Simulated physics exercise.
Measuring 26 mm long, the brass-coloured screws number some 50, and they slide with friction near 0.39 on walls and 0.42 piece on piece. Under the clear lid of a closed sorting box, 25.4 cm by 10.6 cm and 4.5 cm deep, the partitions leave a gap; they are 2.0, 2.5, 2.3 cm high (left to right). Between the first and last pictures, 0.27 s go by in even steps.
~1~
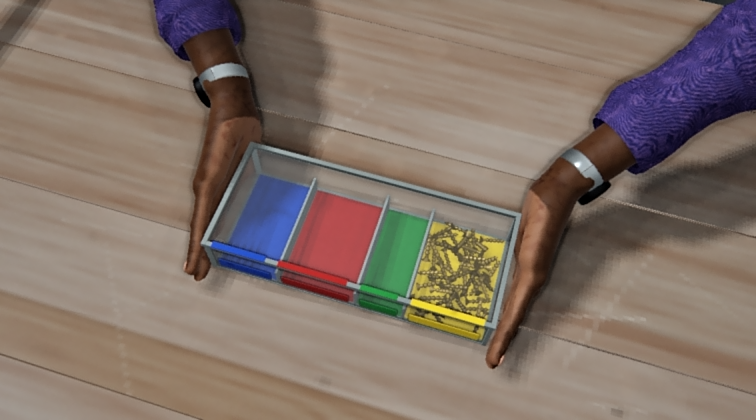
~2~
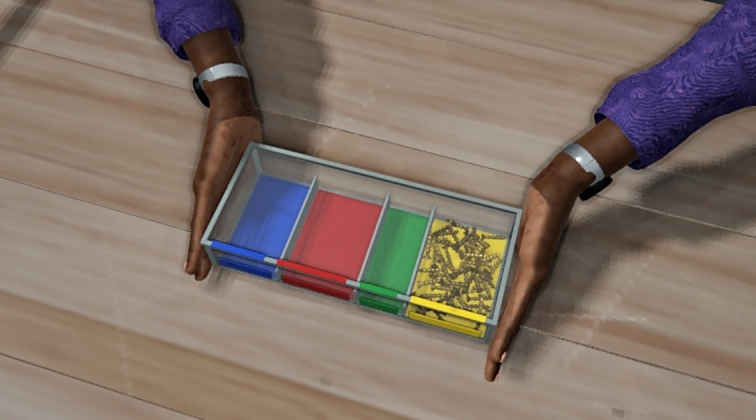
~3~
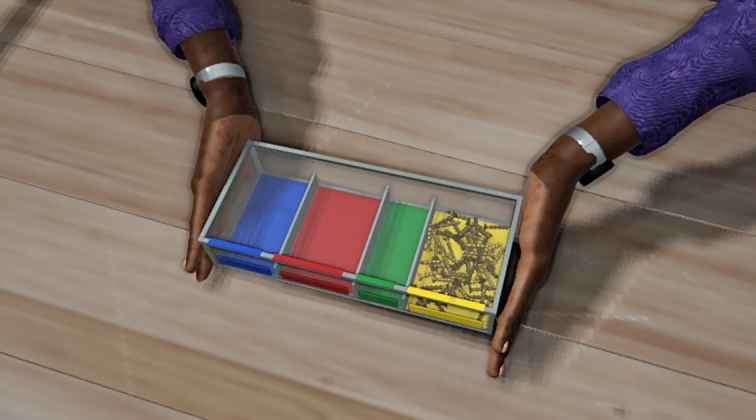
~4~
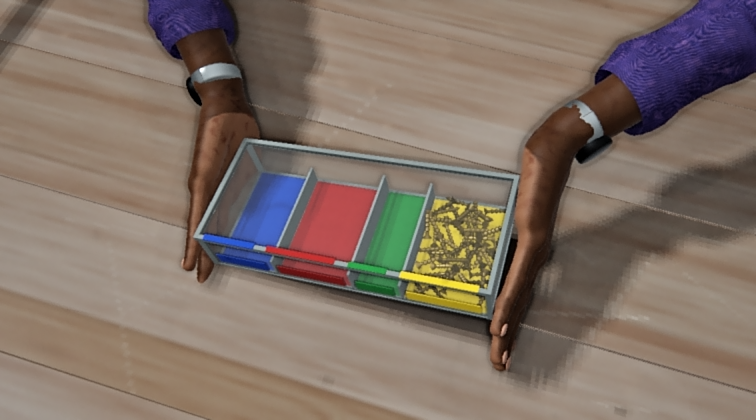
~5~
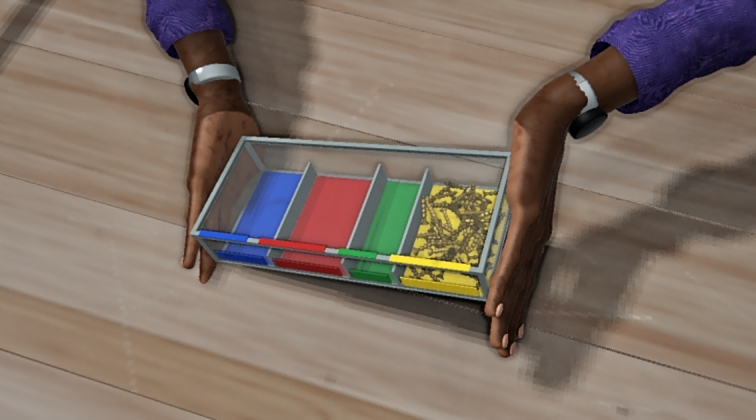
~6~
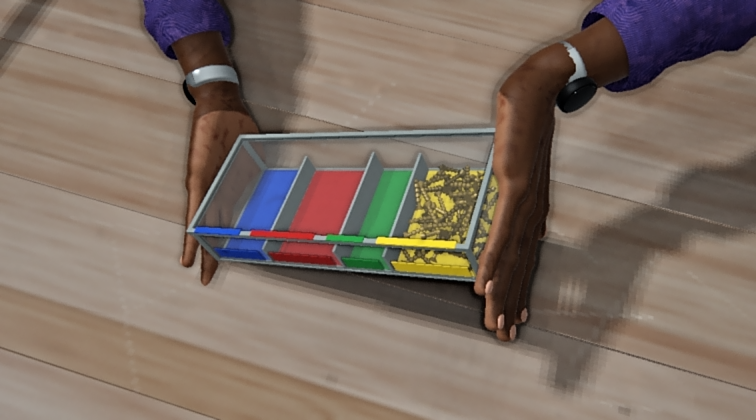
Two hands tilting a clear compartment box of blue, red, green and yellow sections, raising its right end, screws staying in yellow.
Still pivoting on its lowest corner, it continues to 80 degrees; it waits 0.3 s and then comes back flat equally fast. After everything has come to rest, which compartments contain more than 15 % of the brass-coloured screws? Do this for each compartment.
As I see it, red: It'll probably finish at or short of fifteen percent of the pieces; blue: It'll probably finish past fifteen percent of the pieces; green: It'll probably finish at or short of fifteen percent of the pieces; yellow: It'll probably finish past fifteen percent of the pieces.
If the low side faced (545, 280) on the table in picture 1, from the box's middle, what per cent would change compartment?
Estimate: Some 0 per cent.
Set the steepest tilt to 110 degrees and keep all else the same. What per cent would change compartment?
Roughly 100 percent would.
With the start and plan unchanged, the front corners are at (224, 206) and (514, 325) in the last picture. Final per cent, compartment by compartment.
Red 0; blue 0; green 0; yellow 100.
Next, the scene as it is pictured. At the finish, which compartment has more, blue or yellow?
The blue compartment.
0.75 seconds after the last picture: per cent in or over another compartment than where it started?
At that time I'd say around 65 per cent.
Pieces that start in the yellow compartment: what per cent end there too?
30 %.
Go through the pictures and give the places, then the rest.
The first frame shows box tilt 0 degrees, front corners at (207, 242) and (492, 324); yellow 100 %.
The second frame shows box tilt 1 degrees, front corners at (207, 241) and (492, 321).
The third frame shows box tilt 6 degrees, front corners at (205, 239) and (492, 309), lowest corner left back.
The fourth frame shows box tilt 12 degrees, front corners at (200, 236) and (487, 291), lowest corner left back.
The fifth frame shows box tilt 18 degrees, front corners at (197, 232) and (479, 269), lowest corner left back.
The sixth frame shows box tilt 24 degrees, front corners at (193, 230) and (465, 246), lowest corner left back; yellow 100 %.
Then, 0.75 s after the last picture, tilt 80 degrees; red 25 %, blue 20 %, green 25 %, yellow 35 %.
Then, 1.26 s after the last picture, tilt 40 degrees; red 10 %, blue 50 %, green 10 %, yellow 30 %.
Then, 1.83 s after the last picture, tilt 0 degrees; red 10 %, blue 50 %, green 10 %, yellow 30 %.
In the end, red 10 %, blue 50 %, green 10 %, yellow 30 %.
